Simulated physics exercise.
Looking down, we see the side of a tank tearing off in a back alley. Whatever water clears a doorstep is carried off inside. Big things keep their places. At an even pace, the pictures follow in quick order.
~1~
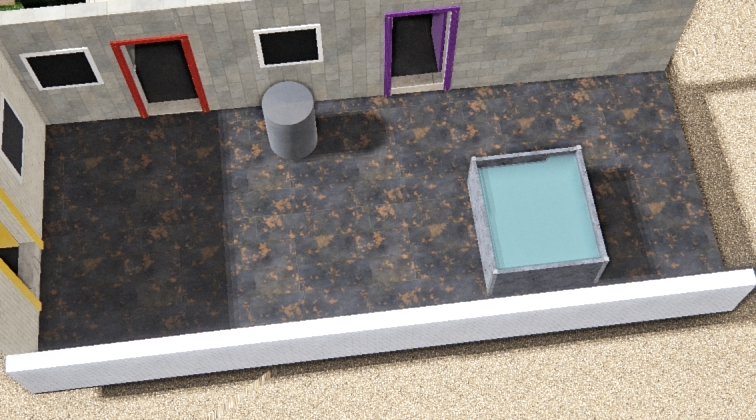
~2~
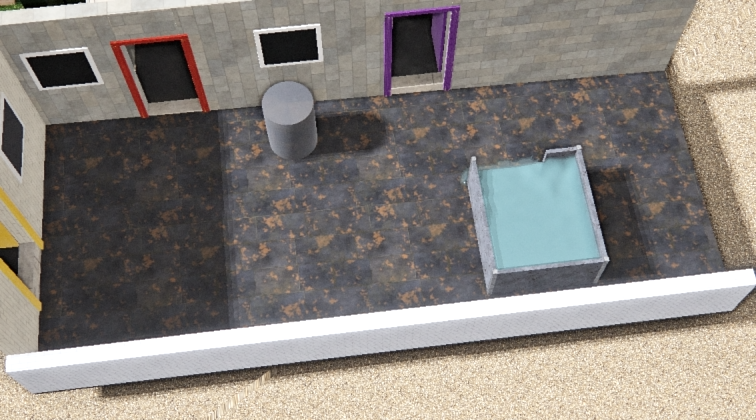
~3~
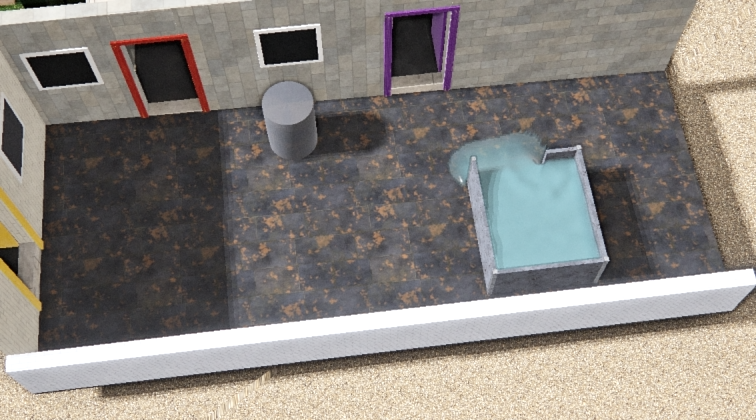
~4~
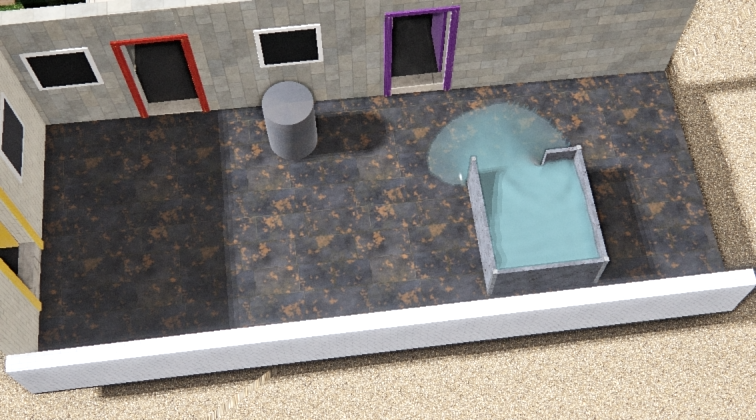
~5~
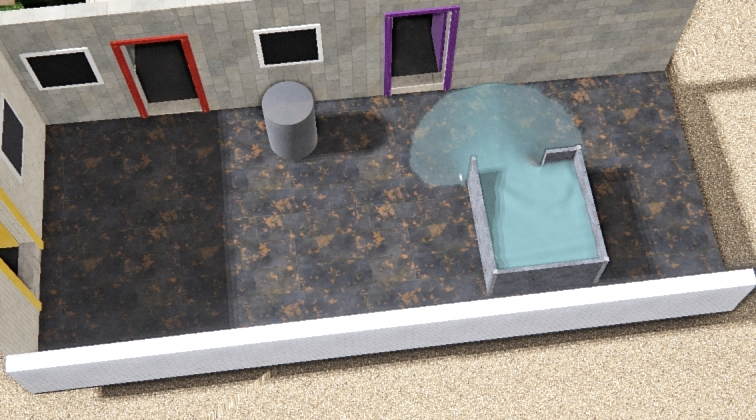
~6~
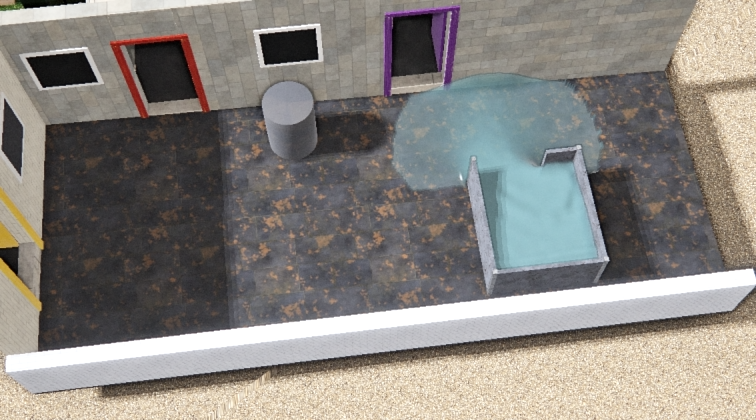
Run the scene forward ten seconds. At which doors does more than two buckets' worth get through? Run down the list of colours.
The purple door will break the limit. The red door will respect the limit. The yellow door will respect the limit.
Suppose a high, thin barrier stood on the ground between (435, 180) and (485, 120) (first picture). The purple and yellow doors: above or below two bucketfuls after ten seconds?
Result - the purple one remains within bounds, and the yellow one remains within bounds.
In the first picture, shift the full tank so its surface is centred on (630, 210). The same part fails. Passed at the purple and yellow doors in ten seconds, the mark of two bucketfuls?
I'd say purple door misses the threshold while yellow door misses the threshold.
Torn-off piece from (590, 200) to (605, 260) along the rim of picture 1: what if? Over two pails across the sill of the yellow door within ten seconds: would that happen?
In that case the yellow door stays inside the limit.
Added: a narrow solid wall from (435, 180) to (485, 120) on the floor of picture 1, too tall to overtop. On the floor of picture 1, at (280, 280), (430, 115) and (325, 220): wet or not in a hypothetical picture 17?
Outcome per location, in sequence: Unsoaked, soaking, unsoaked.
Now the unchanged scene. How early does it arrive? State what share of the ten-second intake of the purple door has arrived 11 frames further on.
About 75 per cent.
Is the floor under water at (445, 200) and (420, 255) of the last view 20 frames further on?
Untouched, then untouched.
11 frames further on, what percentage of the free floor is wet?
Estimated share: About 25 %.
A moment on, water covers 15 % of the floor; the purple door under two buckets in, the red door not reached, the yellow door not reached.
Next, water covers 25 % of the floor; the purple door over two buckets in, the red door not reached, the yellow door not reached.
Then, water covers 45 % of the floor; the purple door over two buckets in, the red door wet at the sill, nothing in, the yellow door not reached.
Later, water covers 65 % of the floor; the purple door over two buckets in, the red door wet at the sill, nothing in, the yellow door wet at the sill, nothing in.
In the end, water covers 60 % of the floor; the purple door over two buckets in, the red door wet at the sill, nothing in, the yellow door wet at the sill, nothing in.
